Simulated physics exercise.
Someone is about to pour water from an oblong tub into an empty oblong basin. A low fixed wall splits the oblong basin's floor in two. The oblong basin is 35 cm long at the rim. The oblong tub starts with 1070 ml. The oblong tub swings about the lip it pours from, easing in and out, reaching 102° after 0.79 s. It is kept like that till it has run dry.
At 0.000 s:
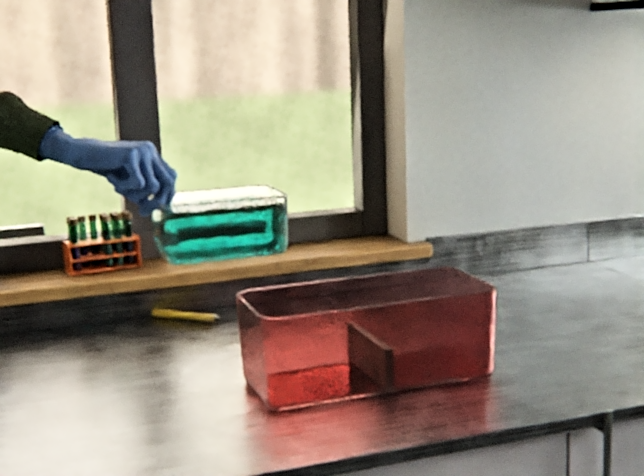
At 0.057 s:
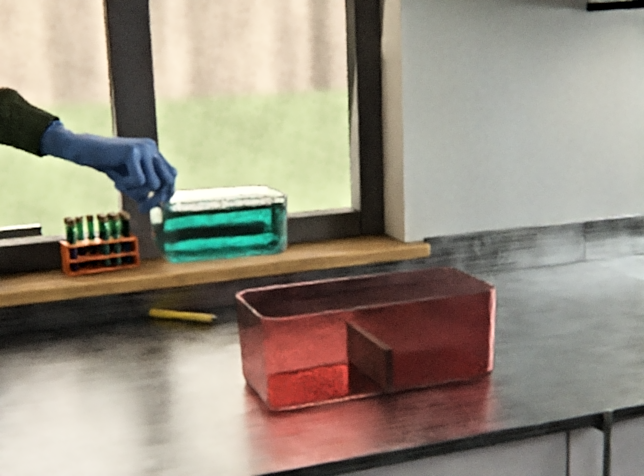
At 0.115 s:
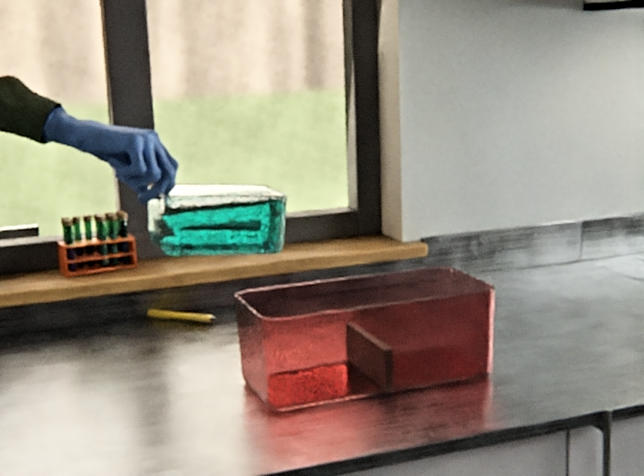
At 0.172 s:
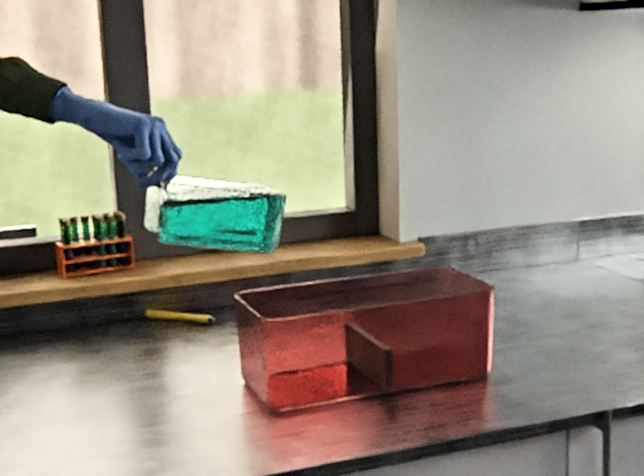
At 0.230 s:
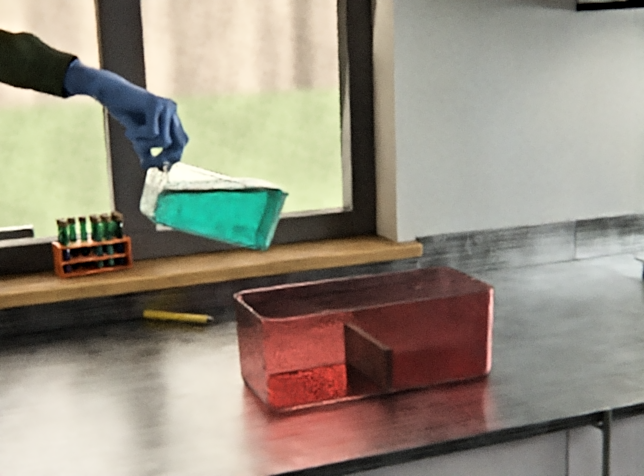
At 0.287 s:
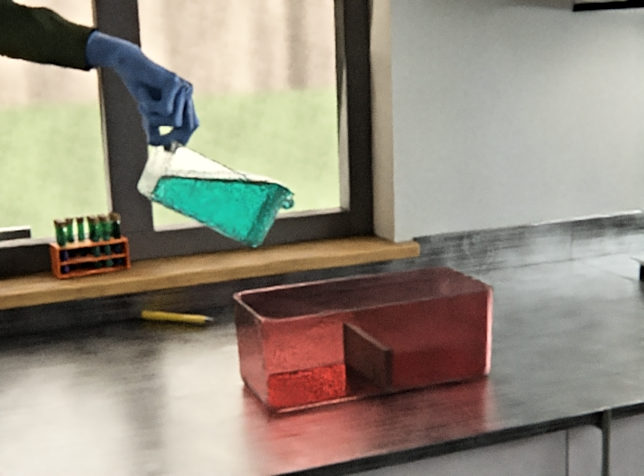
In this clip, a blue-gloved hand holds a clear oblong tub of teal water by a window, above and behind a red basin on a dark counter, and tilts it steadily rightward until a little water edges over its right lip.
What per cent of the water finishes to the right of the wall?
About 61 per cent.
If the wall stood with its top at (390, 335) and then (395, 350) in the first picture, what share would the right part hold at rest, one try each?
First 35, then 30 per cent.
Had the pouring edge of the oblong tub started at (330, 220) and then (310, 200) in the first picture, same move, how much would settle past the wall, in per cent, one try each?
First 85, then 75 per cent.
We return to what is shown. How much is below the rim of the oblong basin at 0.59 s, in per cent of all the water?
Some 14 per cent.
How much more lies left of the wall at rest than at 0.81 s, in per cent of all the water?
About 16 per cent.
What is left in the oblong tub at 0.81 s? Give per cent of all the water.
Some 3 per cent.
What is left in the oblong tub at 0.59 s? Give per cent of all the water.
About 30 per cent.
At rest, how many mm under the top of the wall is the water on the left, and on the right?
Some 48 mm on the left and 34 mm on the right.
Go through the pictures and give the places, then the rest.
In the first picture, it leans 0°; its right rim is at (278, 191); the water meets the walls at (158, 209) and (275, 199); the oblong basin's rim runs from (249, 307) to (475, 278); the wall's top is at (369, 336).
In the second picture, it leans 1°; its right rim is at (277, 192); the water meets the walls at (157, 208) and (274, 198).
In the third picture, it leans 5°; its right rim is at (277, 192); the water meets the walls at (156, 205) and (273, 194).
In the fourth picture, it leans 11°; its right rim is at (276, 193); the water meets the walls at (154, 198) and (274, 189).
In the fifth picture, it leans 20°; its right rim is at (276, 193); the water meets the walls at (152, 188) and (274, 187); 2 per cent is over the edge.
In the sixth picture, it leans 30°; its right rim is at (275, 193); the water meets the walls at (150, 174) and (273, 186); 6 per cent is over the edge.
By 0.59 s the tilt is 86° and 30 per cent is still to pour, 13 is left of the wall and 1 right of it.
By 0.81 s the tilt is 102° and 3 per cent is still to pour, 13 is left of the wall and 65 right of it.
By 1.04 s the tilt is 102° and 0 per cent is still to pour, 27 is left of the wall and 60 right of it.
By 1.29 s the tilt is 102° and 0 per cent is still to pour, 29 is left of the wall and 61 right of it.
At rest 29 per cent lies left of the wall, 61 right of it and 10 outside.
